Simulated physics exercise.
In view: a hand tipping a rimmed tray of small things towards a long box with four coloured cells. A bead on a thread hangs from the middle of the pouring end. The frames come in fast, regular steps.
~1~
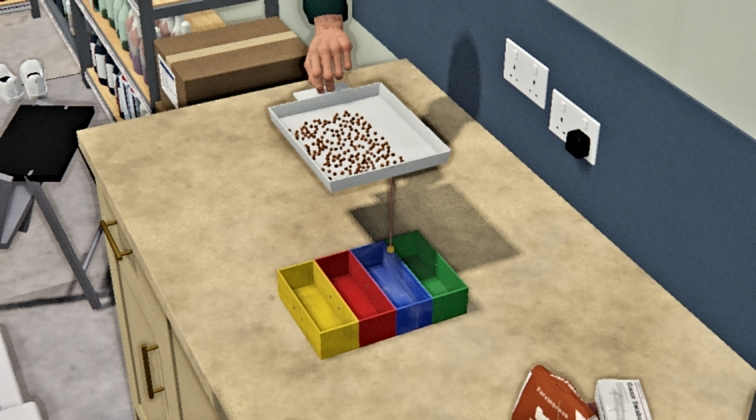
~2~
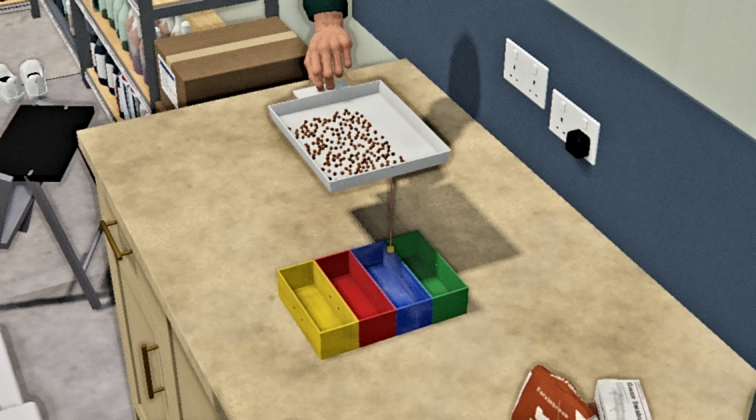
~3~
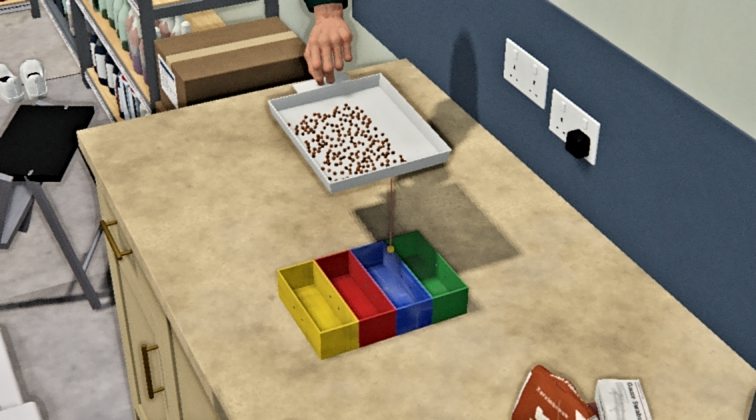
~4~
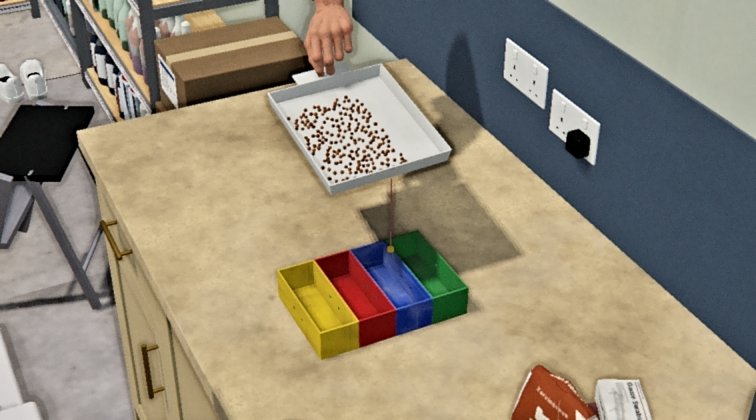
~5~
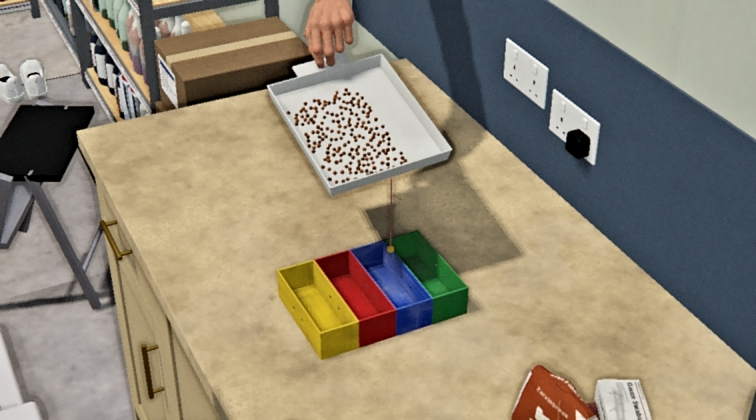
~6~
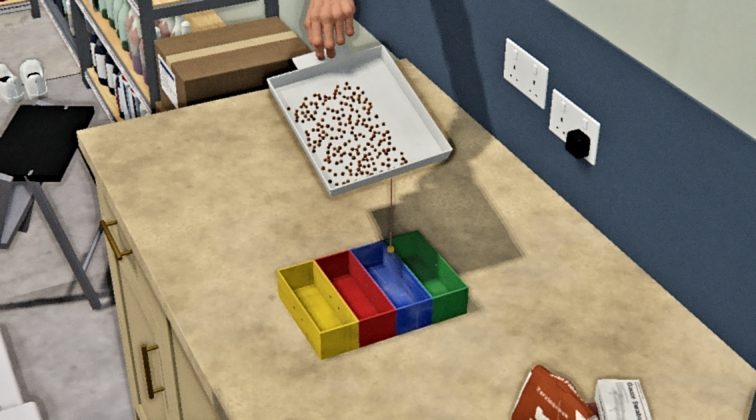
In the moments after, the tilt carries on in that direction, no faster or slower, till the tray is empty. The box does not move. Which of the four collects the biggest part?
The red one ends fullest.
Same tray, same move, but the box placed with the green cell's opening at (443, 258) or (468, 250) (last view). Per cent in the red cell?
The first gives 30 %, the second 10 %.
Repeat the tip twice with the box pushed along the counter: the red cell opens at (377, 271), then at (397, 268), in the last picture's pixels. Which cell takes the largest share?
In turn: Yellow; the cell in yellow.
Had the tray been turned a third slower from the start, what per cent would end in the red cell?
It comes to 70 per cent or so.
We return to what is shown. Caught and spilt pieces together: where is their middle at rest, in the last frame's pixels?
Near (359, 314).
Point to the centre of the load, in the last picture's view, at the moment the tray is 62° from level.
Around (353, 175).
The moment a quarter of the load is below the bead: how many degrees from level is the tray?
Roughly 110°.
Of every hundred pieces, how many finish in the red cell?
About 70 per cent.
Shortly afterwards, tray tipped steeply; all but a few on the tray; only a few falling or outside the box.
Next, tray tipped past a quarter turn; the bulk on the tray; only a few in the red cell; only a few in the yellow cell; a little falling or outside the box.
Some moments later, tray tipped past a quarter turn; near two thirds in the red cell; near a quarter in the blue cell; a little in the yellow cell; only a few falling or outside the box.
In the end, tray tipped past a quarter turn; near two thirds in the red cell; near a quarter in the blue cell; a little in the yellow cell; none at all in the green cell; only a few outside the box.
